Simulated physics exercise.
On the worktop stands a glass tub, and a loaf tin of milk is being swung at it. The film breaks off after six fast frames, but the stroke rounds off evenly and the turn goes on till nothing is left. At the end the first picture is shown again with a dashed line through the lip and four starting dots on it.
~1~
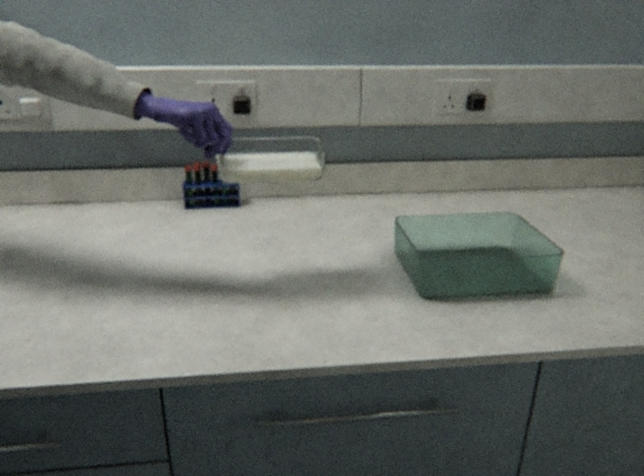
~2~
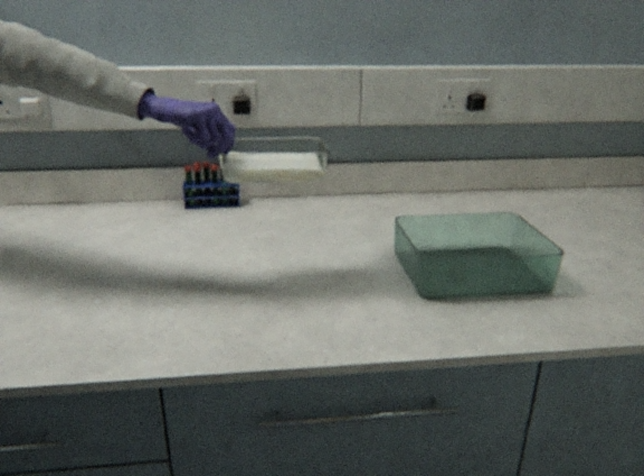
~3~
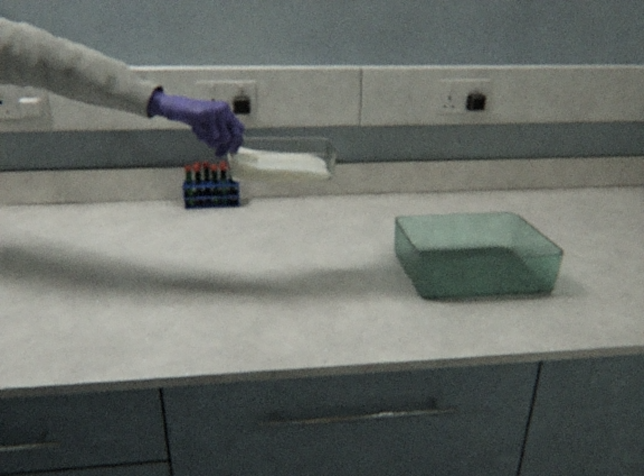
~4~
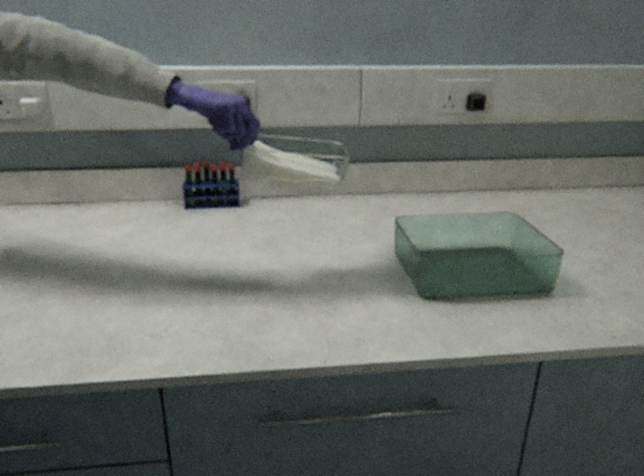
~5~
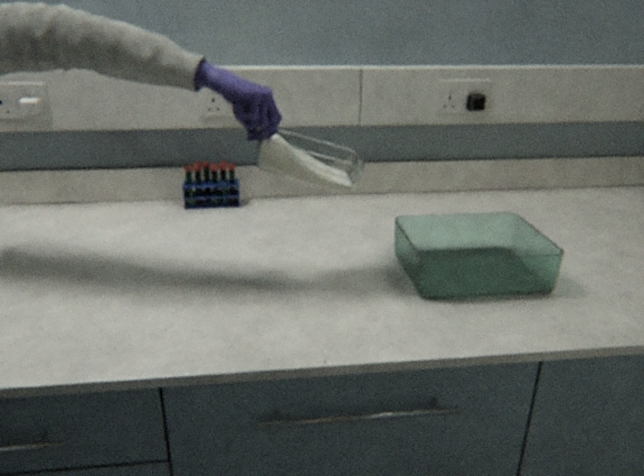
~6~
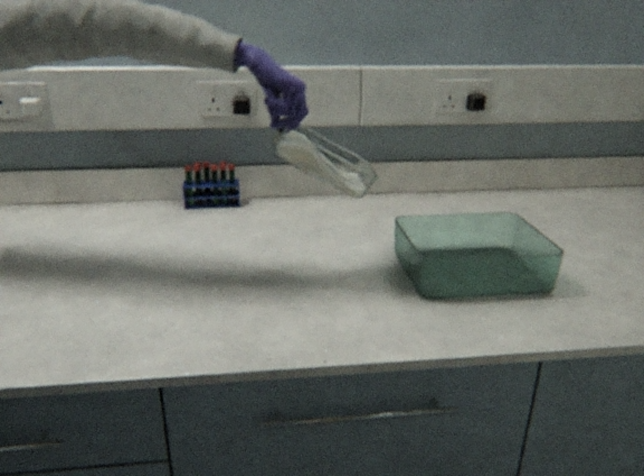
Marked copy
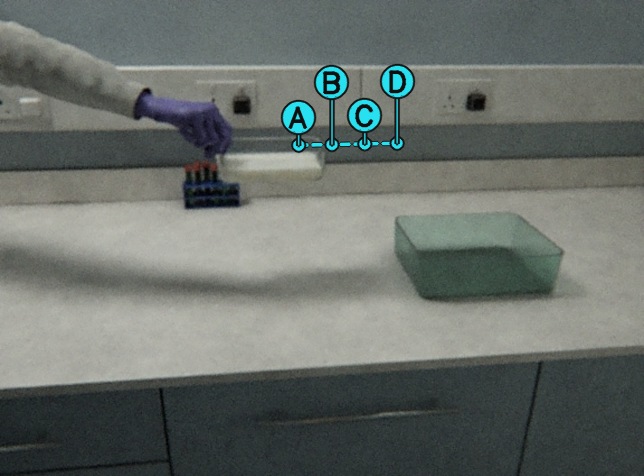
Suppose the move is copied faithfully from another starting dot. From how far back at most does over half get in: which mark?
It is A.
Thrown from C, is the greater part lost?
No.
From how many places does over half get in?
All of them.
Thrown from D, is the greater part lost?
No, that is safe.
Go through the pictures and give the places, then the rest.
The first frame shows upright, lip at (321, 144); tub from (417, 297) to (553, 289); nothing has left yet.
The second frame shows upright, lip at (324, 144); nothing has left yet.
The third frame shows upright, lip at (332, 145); nothing has left yet.
The fourth frame shows tipped about 6°, lip at (345, 149); nothing has left yet.
The fifth frame shows tipped about 16°, lip at (359, 158); nothing has left yet.
The sixth frame shows tipped about 29°, lip at (372, 169); nothing has left yet.
In cyan, A at (298, 145); B at (331, 144); C at (364, 143); D at (397, 143).
With A, about 66 % lands in the tub, 25 % falls short and 9 % goes beside or beyond.
With B, about 72 % lands in the tub, 17 % falls short and 12 % goes beside or beyond.
With C, about 89 % lands in the tub, 3 % falls short and 8 % goes beside or beyond.
With D, about 81 % lands in the tub, 2 % falls short and 16 % goes beside or beyond.
